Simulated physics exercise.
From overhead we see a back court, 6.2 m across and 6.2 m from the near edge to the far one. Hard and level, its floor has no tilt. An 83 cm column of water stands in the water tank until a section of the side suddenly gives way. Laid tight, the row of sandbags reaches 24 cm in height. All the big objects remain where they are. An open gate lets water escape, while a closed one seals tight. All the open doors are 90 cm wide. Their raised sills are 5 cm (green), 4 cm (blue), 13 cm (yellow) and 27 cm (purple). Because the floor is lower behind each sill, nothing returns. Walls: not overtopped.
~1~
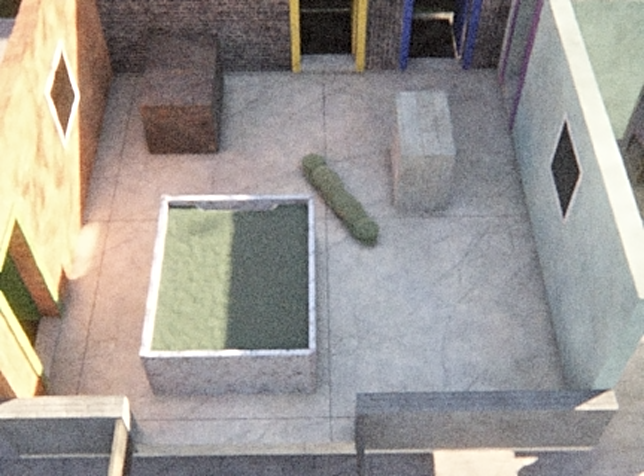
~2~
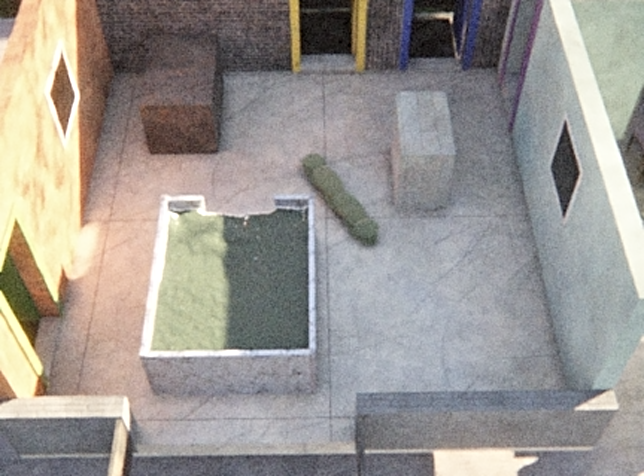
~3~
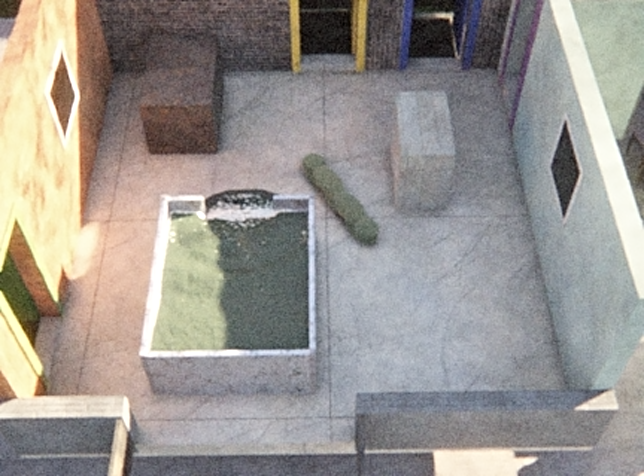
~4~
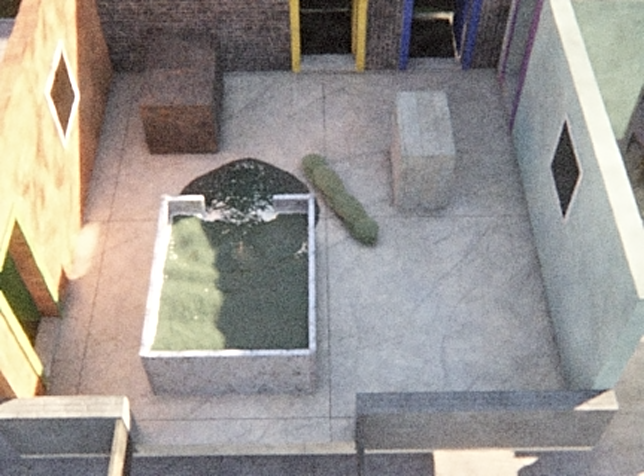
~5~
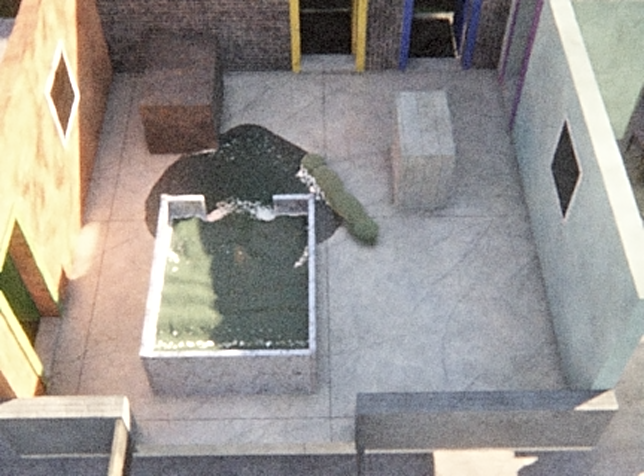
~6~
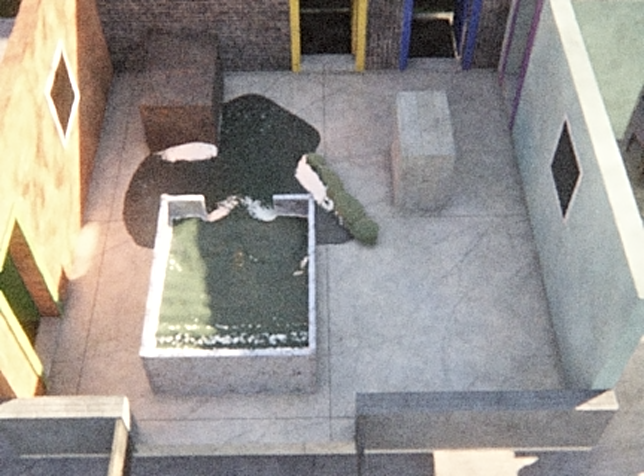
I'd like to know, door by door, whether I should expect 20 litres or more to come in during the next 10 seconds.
Green door: Beyond the allowance; blue door: Beyond the allowance; yellow door: Beyond the allowance; purple door: Within the allowance.
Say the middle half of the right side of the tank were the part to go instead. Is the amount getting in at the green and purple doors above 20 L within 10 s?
Against that limit: Green below, purple not over.
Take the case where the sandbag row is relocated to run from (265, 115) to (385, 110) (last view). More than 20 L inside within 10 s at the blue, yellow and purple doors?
Doors: Blue exceeds / yellow stays under / purple stays under.
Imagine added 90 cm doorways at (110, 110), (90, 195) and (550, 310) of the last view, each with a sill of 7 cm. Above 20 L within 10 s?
The first one exceeds it, the second one exceeds it, and the third one doesn't reach it.
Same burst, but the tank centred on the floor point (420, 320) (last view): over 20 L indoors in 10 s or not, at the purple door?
So the purple door keeps within it.
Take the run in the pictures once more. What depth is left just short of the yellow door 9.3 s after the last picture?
Reading: Close to 9.5 cm.
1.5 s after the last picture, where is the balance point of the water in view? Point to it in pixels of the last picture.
The water is centred near (240, 225).
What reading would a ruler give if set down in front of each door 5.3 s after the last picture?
Depths: Green door 5 cm, blue door 6 cm, yellow door 14 cm, purple door 18 cm.
Then, 0.7 s after the last picture water covers 30 % of the floor and is deepest (39 cm) near (239, 229); green door not reached, blue door not reached, yellow door 24 cm at the sill, 5 L in, purple door not reached.
Then, 1.5 s after the last picture water covers 40 % of the floor and is deepest (46 cm) near (260, 72); green door not reached, blue door 5 cm at the sill, 0 L in, yellow door 26 cm at the sill, 52 L in, purple door not reached.
Then, 2.8 s after the last picture water covers 65 % of the floor and is deepest (35 cm) near (126, 73); green door 2 cm at the sill, 0 L in, blue door 7 cm at the sill, 3 L in, yellow door 18 cm at the sill, 98 L in, purple door 19 cm at the sill, 0 L in.
Then, 5.3 s after the last picture water covers 90 % of the floor and is deepest (25 cm) near (71, 426); green door 5 cm at the sill, 0 L in, blue door 6 cm at the sill, 15 L in, yellow door 14 cm at the sill, 120 L in, purple door 18 cm at the sill, 0 L in.
Then, 9.3 s after the last picture water covers 95 % of the floor and is deepest (13 cm) near (499, 92); green door 12 cm at the sill, 91 L in, blue door 8 cm at the sill, 59 L in, yellow door 9 cm at the sill, 127 L in, purple door 12 cm at the sill, 0 L in.
